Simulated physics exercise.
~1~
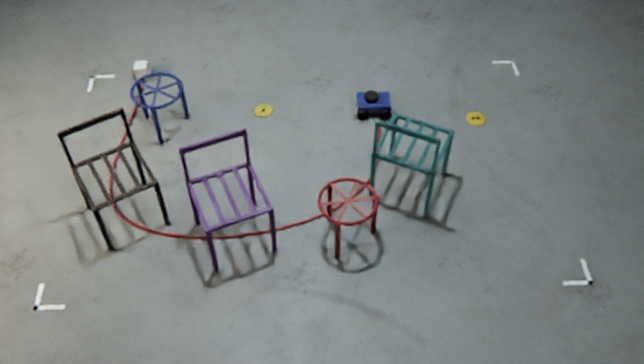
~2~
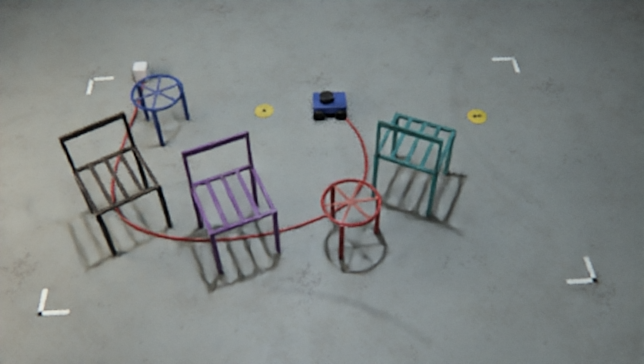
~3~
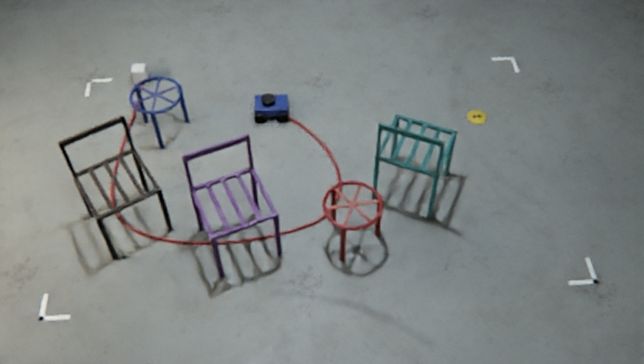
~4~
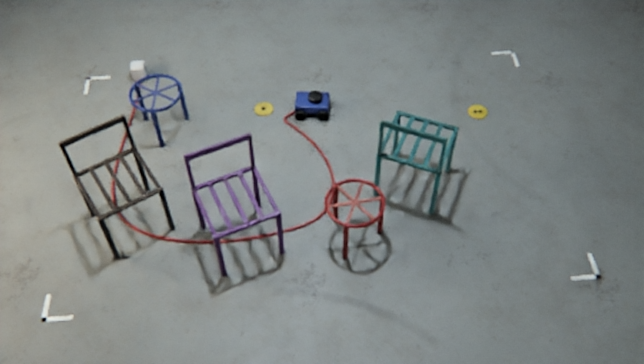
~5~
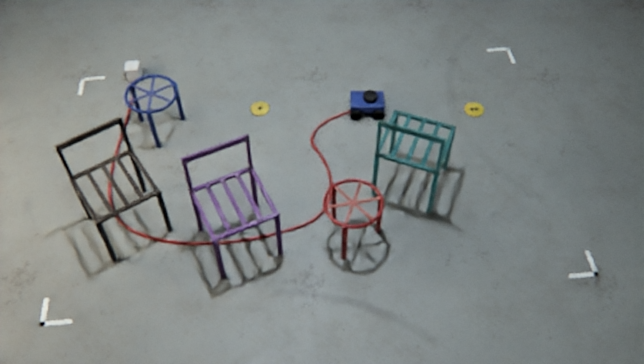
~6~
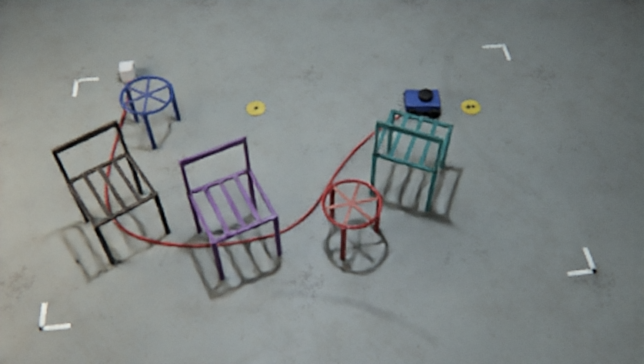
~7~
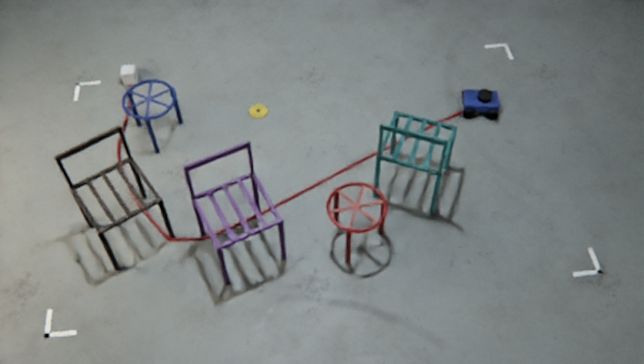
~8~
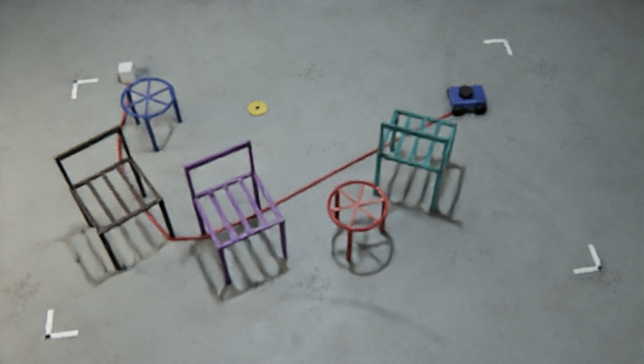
Blue cart trailing a red lead past chairs and stools, driving left, then reversing direction to the far right and stopping.
